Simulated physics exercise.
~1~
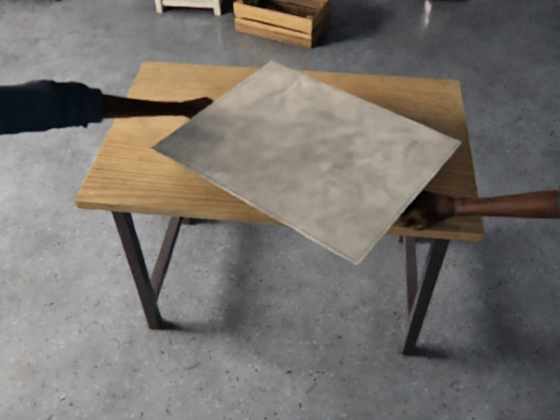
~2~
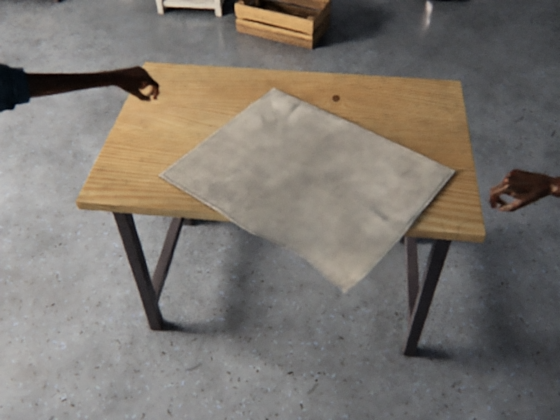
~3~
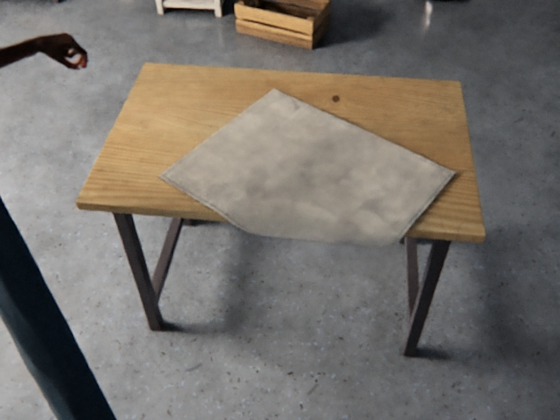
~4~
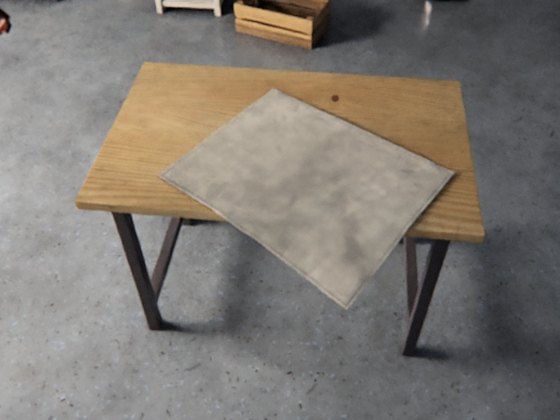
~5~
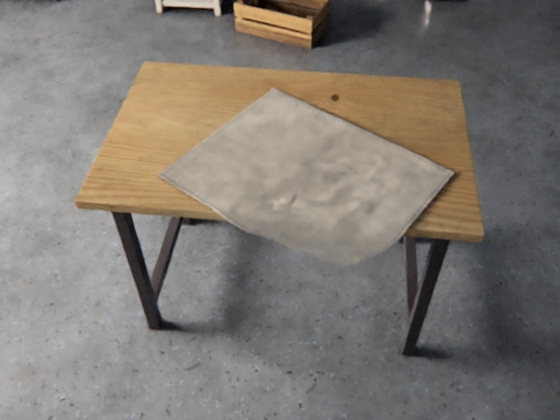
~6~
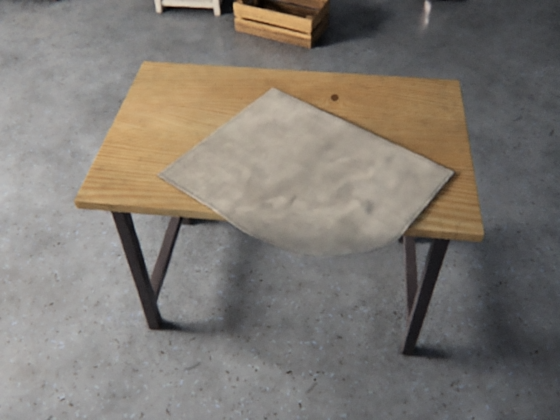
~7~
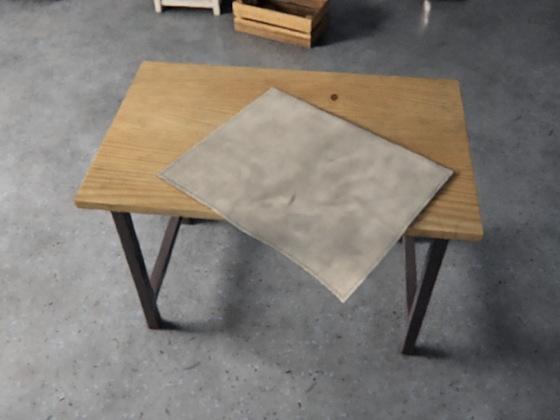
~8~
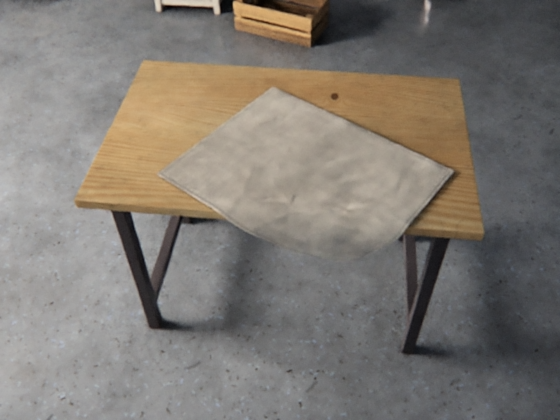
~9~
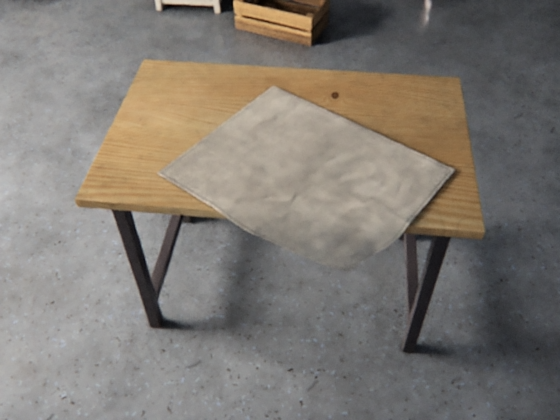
In a room with a grey concrete floor, a slightly swaying view looks down on a wooden table with dark legs, a wooden crate behind it. Two hands, one from the left and one at the right, hold a flat grey-beige cloth at an angle above the tabletop. They let go and withdraw, and the cloth settles with one corner jutting past the near edge. That corner droops, lifts out again, and keeps flapping down and up in smaller swings. The rest barely shifts, and the cloth ends mostly on the table, its near corner sagging over the edge.
